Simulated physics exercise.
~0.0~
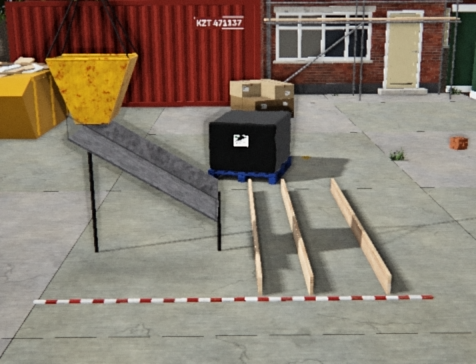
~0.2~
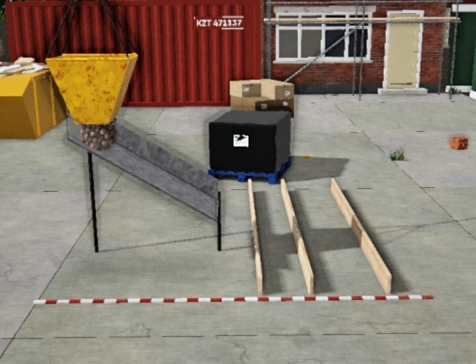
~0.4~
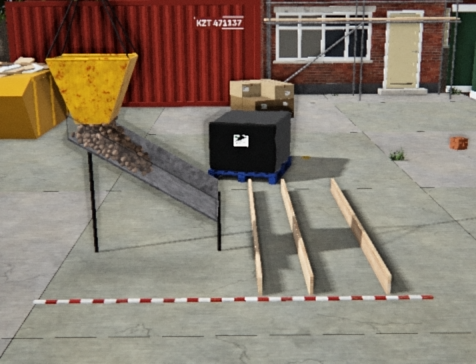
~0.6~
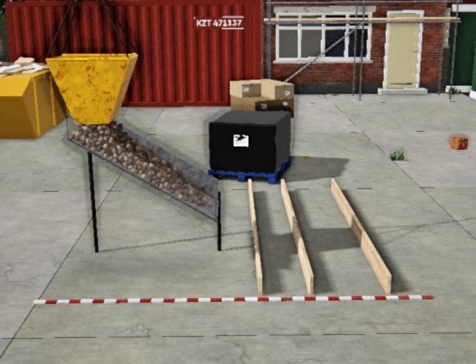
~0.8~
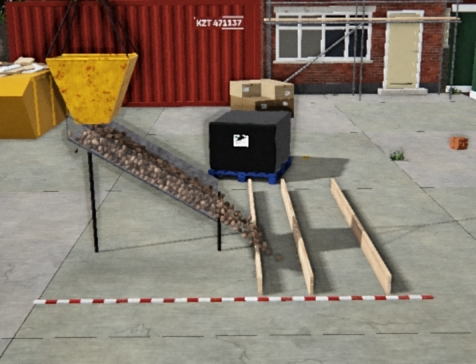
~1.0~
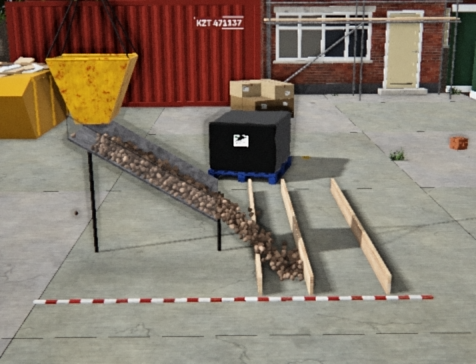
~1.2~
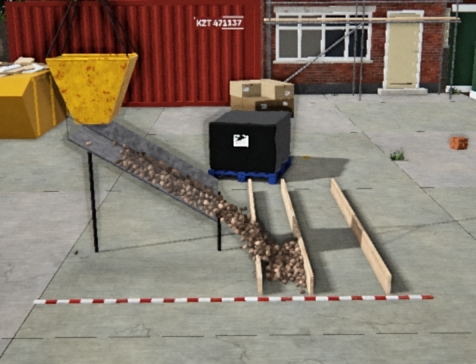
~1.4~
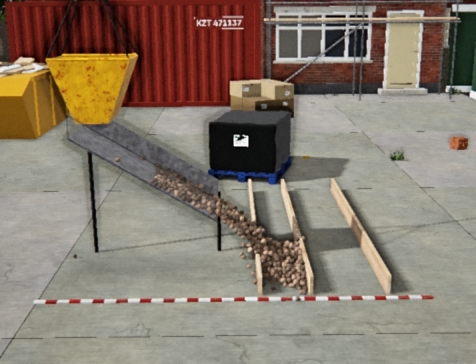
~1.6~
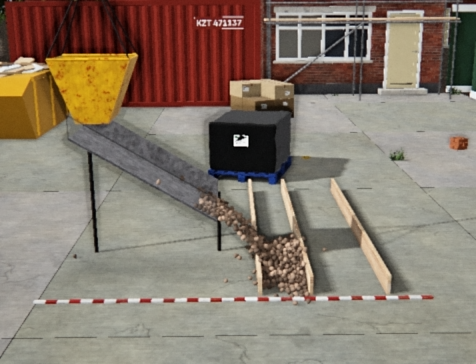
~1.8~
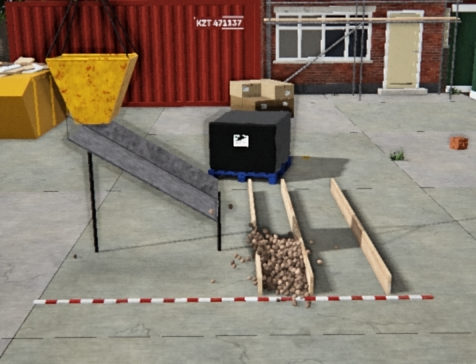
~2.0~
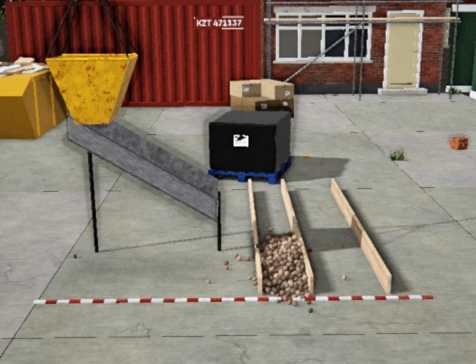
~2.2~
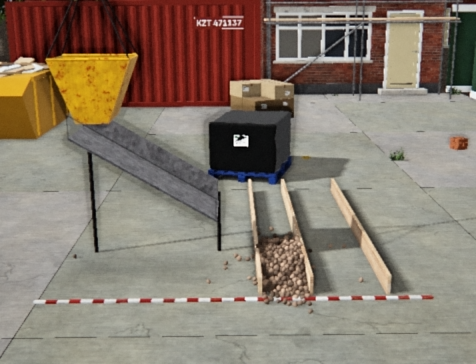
Yellow skip emptying brown stones down a sloping steel chute, the load sliding off and settling mostly between the two left boards.
